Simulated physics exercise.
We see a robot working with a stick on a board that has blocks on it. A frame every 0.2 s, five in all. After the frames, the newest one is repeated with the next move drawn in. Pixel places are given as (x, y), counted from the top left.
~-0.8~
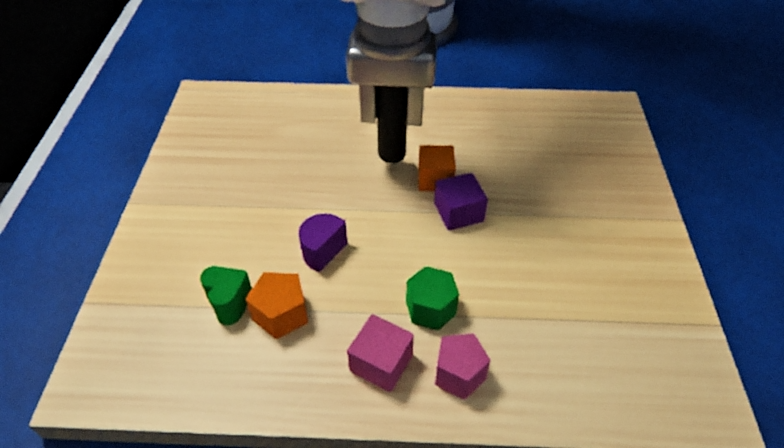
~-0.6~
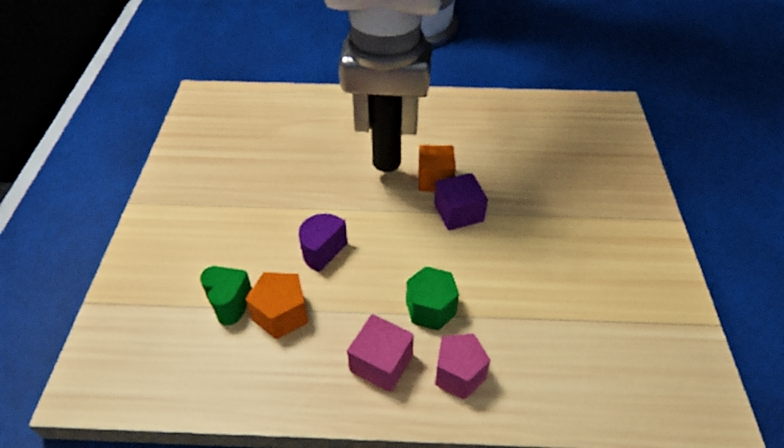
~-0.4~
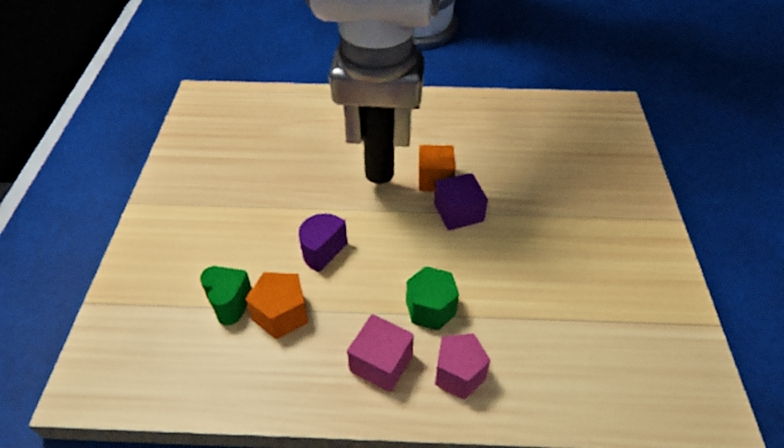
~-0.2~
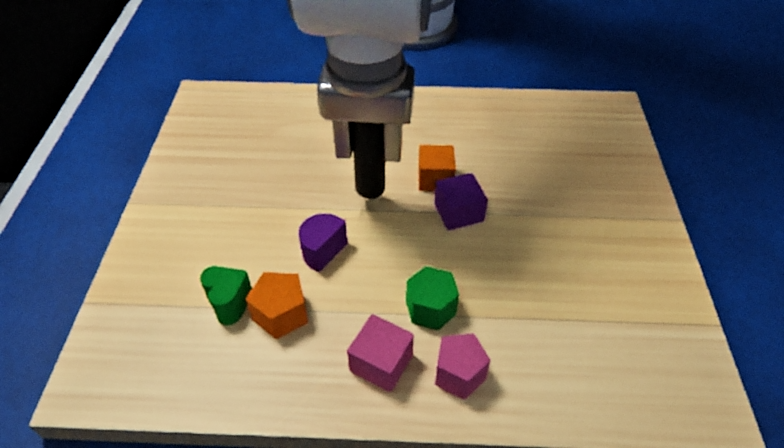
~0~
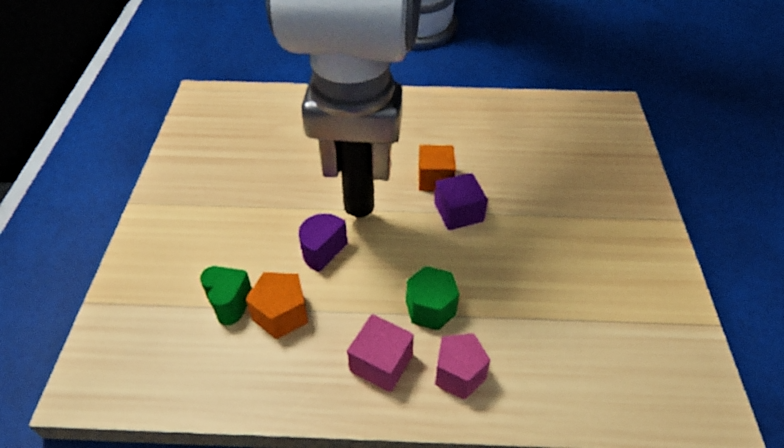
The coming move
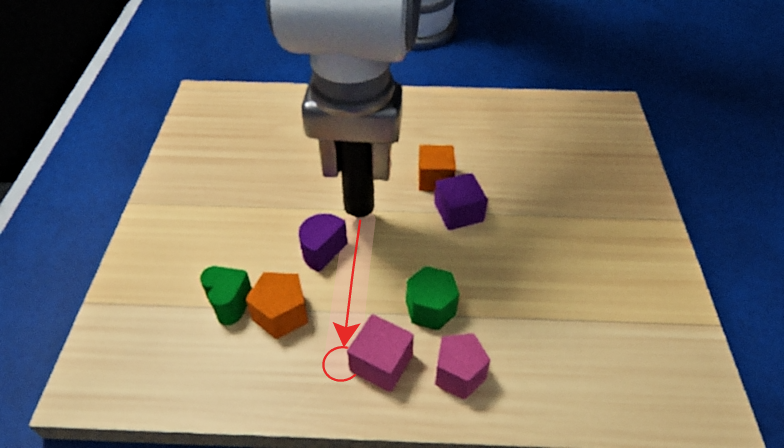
A robot arm holding a black stick moved slowly down and a little to the left across a wooden board, nearing a purple half-round block, while all the colorful blocks stayed still.
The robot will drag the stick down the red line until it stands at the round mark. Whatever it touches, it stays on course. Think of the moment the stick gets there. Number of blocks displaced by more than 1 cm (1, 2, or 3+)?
This push will displace one block.
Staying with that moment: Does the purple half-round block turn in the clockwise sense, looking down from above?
Yes - that is the case.
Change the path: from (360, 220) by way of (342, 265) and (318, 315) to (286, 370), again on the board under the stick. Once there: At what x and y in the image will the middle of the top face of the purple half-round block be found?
I think it will end close to (293, 251).
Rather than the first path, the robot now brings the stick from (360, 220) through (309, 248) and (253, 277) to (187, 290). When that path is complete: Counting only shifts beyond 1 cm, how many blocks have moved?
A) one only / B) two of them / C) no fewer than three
I'll go with C - no fewer than three.
The drawn path runs in a line from (360, 220) to (342, 364).
What follows on the original path. One third of the way, stick (353, 249); purple half-round block (310, 240), turned 50° clockwise.
Two thirds of the way, stick (347, 298); purple half-round block (310, 241), turned 55° clockwise.
At the end, stick (340, 351); orange five-sided block not moved; purple half-round block (310, 241), turned 55° clockwise; pink four-sided block (384, 348), turned 15° anticlockwise.
